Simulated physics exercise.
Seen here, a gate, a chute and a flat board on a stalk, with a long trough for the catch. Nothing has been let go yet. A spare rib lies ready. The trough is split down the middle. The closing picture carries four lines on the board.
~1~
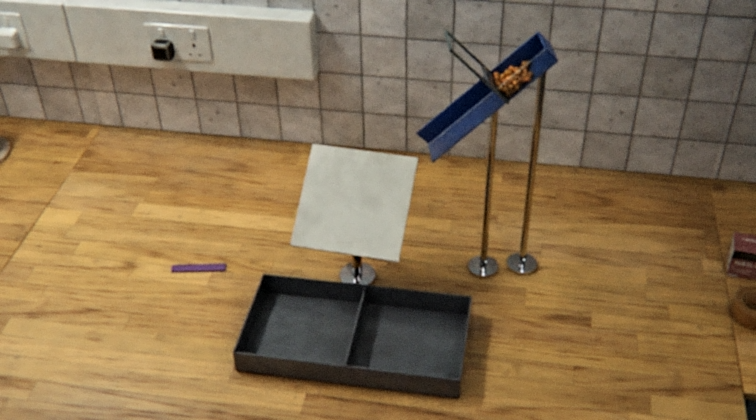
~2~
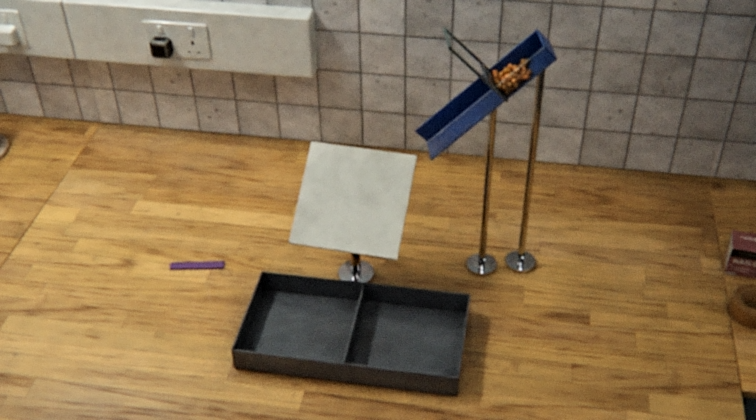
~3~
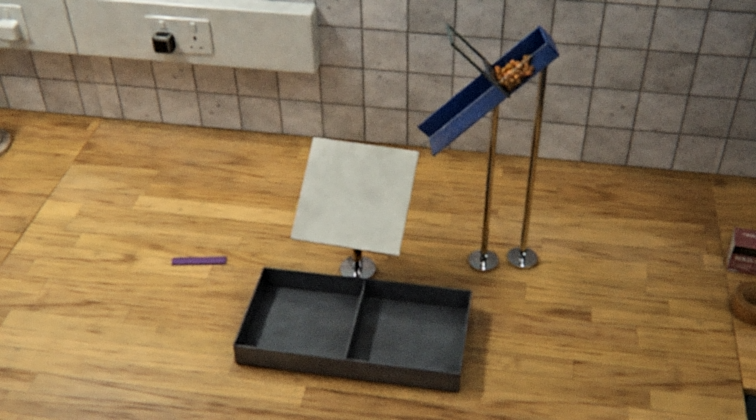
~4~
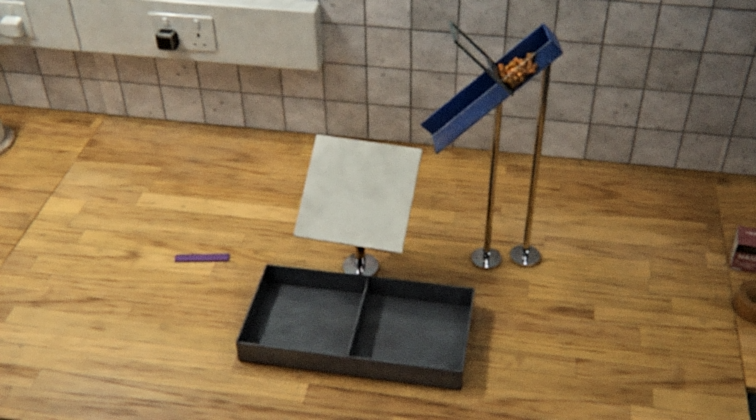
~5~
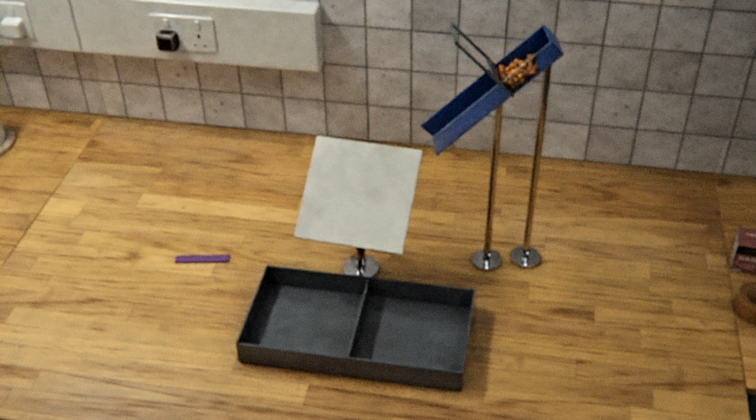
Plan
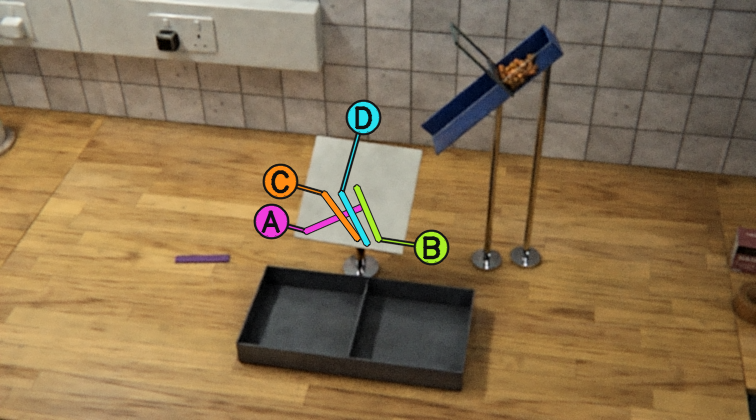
On a wooden worktop by a tiled wall, a raised blue chute held small orange-brown pieces above a tilted pale board and a dark divided tray; nothing moved except the view, which shifted slightly.
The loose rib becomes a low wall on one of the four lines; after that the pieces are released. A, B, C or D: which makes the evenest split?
C beats the others.
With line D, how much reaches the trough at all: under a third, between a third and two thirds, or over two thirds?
Over two thirds.
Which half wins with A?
Left.
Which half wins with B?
The right half.
On the marked copy, line A from (360, 207) to (306, 231); line B from (356, 187) to (378, 239); line C from (324, 193) to (357, 238); line D from (341, 193) to (366, 243).
With A, of what is caught, the bulk in the left half, a small share in the right.
With B, of what is caught, a small share in the left half, all but a few in the right.
With C, of what is caught, close to a third in the left half, close to two thirds in the right.
With D, of what is caught, a small share in the left half, the bulk in the right.
